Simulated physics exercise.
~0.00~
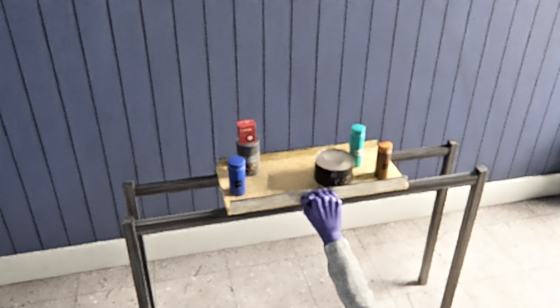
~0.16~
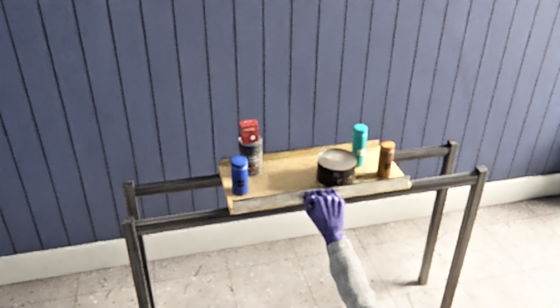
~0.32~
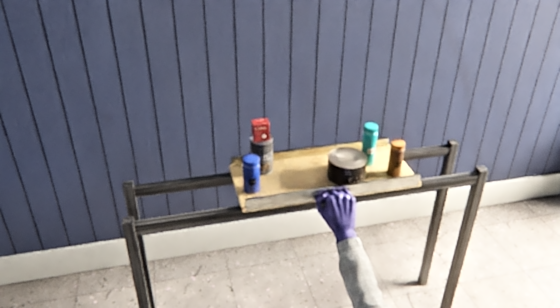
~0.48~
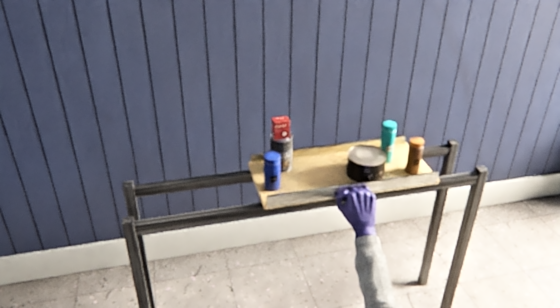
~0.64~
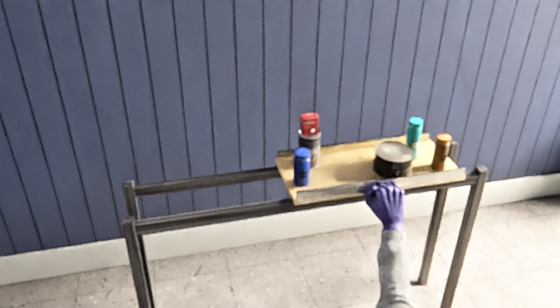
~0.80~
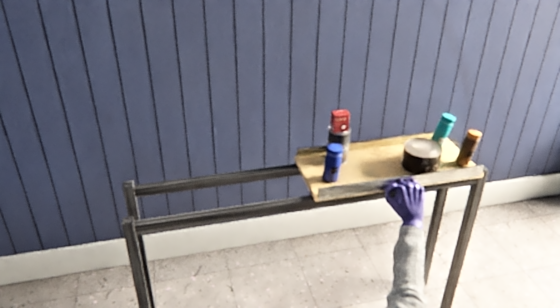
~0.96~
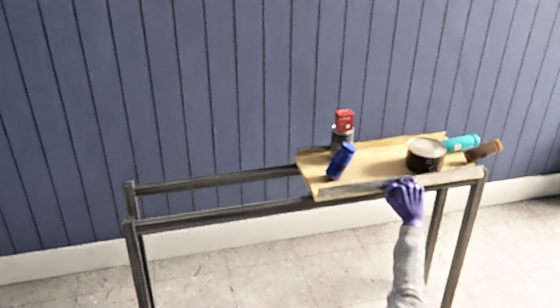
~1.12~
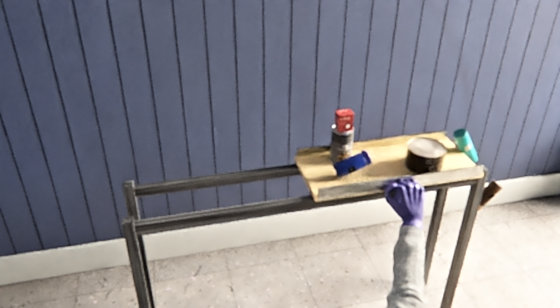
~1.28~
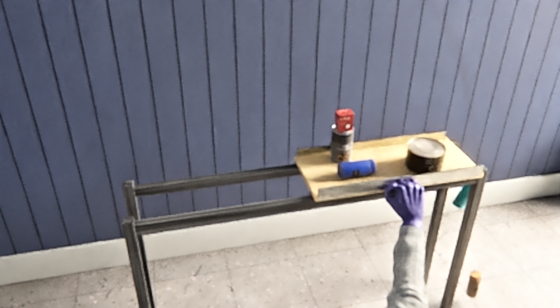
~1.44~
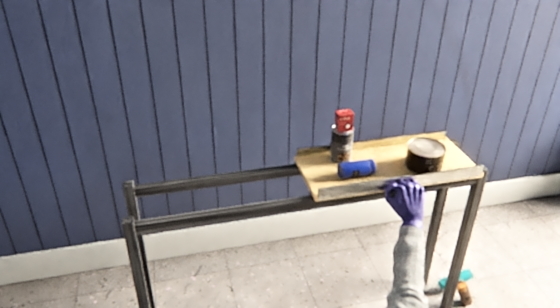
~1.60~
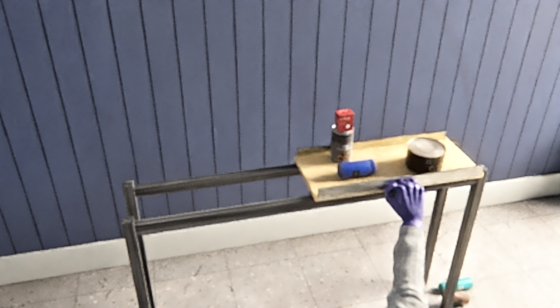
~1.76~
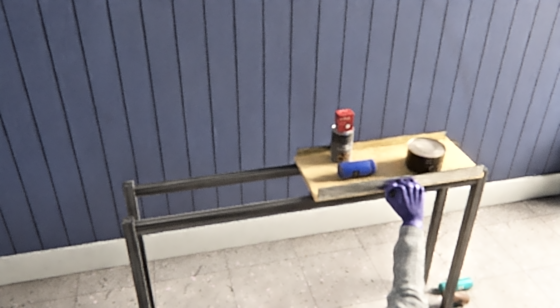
A purple-gloved hand in a grey sleeve grips the front edge of a wooden tray resting on a dark metal frame, seen from above before a blue panelled wall. On the tray stand a blue shaker and a red carton atop a grey tin at left, with a black tub, turquoise shaker and brown shaker at right. The hand slides the tray right, faster and faster, until it stops at the frame's end. The turquoise and brown shakers tip over the right end and drop to the floor, while the blue one topples. It stays lying on the tray, with the carton, tin and tub still upright.
